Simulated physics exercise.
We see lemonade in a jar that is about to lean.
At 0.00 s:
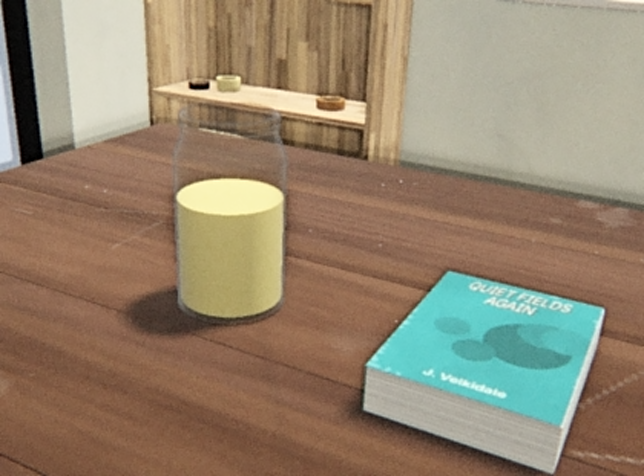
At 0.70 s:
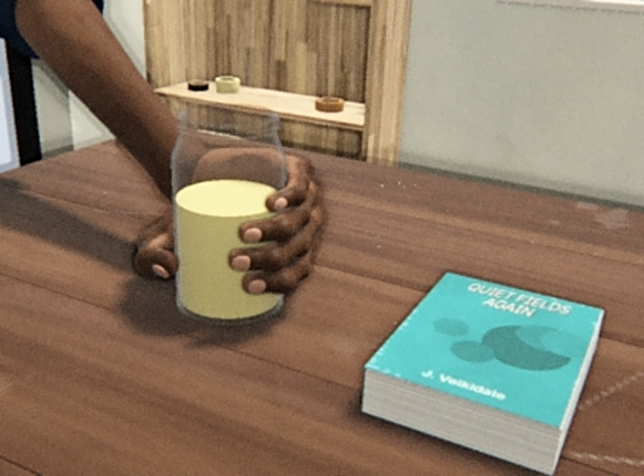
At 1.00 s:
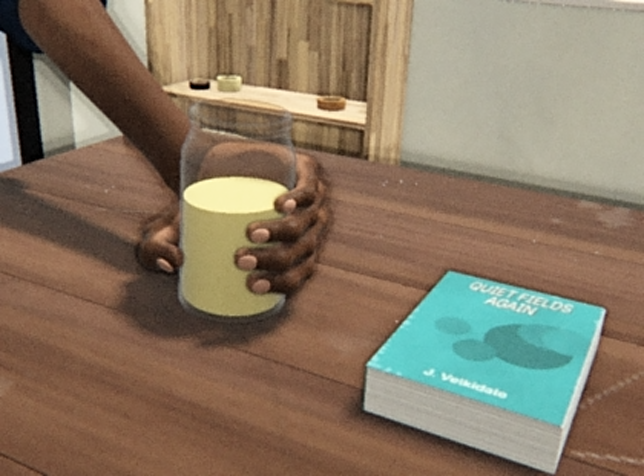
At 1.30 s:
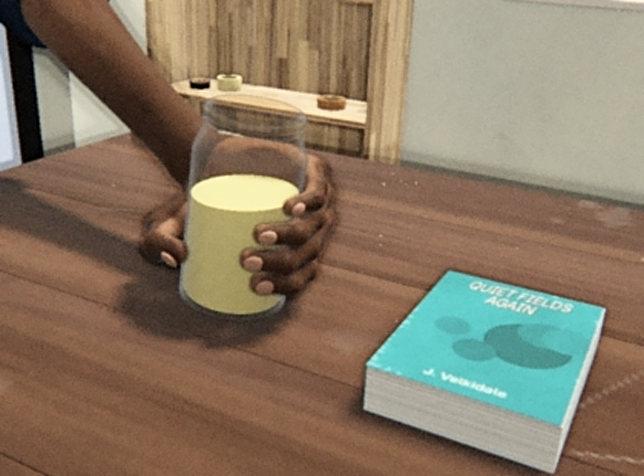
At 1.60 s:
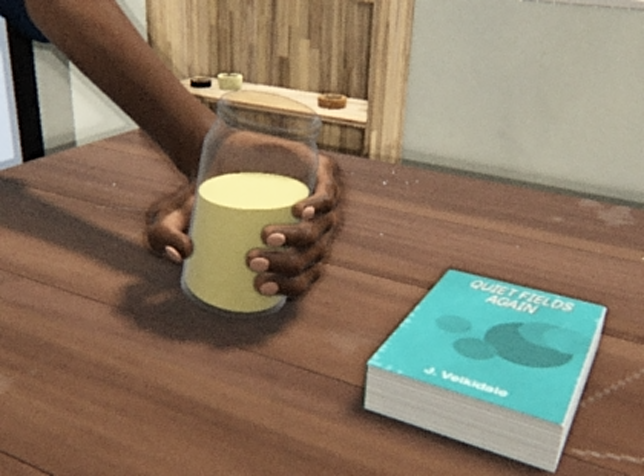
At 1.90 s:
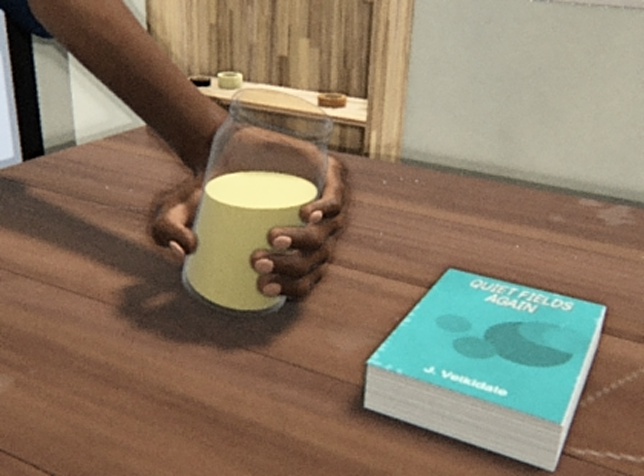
A dark-skinned arm reaches in from the upper left over a brown wooden table, seen from slightly above by a still camera, with a slatted wooden shelf and pale wall behind. A clear jar about half full of pale yellow lemonade stands left of centre, and a thick teal book lies at lower right. The hand grips the jar and gradually tilts its top slightly rightward, towards the book.
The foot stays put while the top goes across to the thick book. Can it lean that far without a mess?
It spills.
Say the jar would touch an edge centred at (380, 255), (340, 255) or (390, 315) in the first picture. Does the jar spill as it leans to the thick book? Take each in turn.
One after the other: Holds, is safe, loses some.
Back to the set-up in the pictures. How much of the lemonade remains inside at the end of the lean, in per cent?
I make it 65 per cent.
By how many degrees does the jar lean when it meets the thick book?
Near 75 degrees.
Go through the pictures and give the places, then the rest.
In the first picture, it stands upright; jar (230, 207) about half full.
In the second picture, a hand takes hold; jar about half full, surface at (229, 199); thick book (491, 357).
In the third picture, tipping on its foot; jar (237, 205) about half full.
In the fourth picture, the top moves towards the thick book; jar about half full, surface at (245, 193); thick book (492, 355).
In the fifth picture, on the way over; jar (252, 201) about half full.
In the sixth picture, it is leaning; jar about half full, surface at (261, 190); thick book (493, 353).
Around 2.5 s, the jar leans by about 40°; none is lost.
Around 3.1 s, the jar leans by about 65°; it has lost some; nearly all of the lemonade is inside.
Around 4.5 s, the jar leans by about 75°, against the thick book; it has lost some; about two thirds of the lemonade is inside.
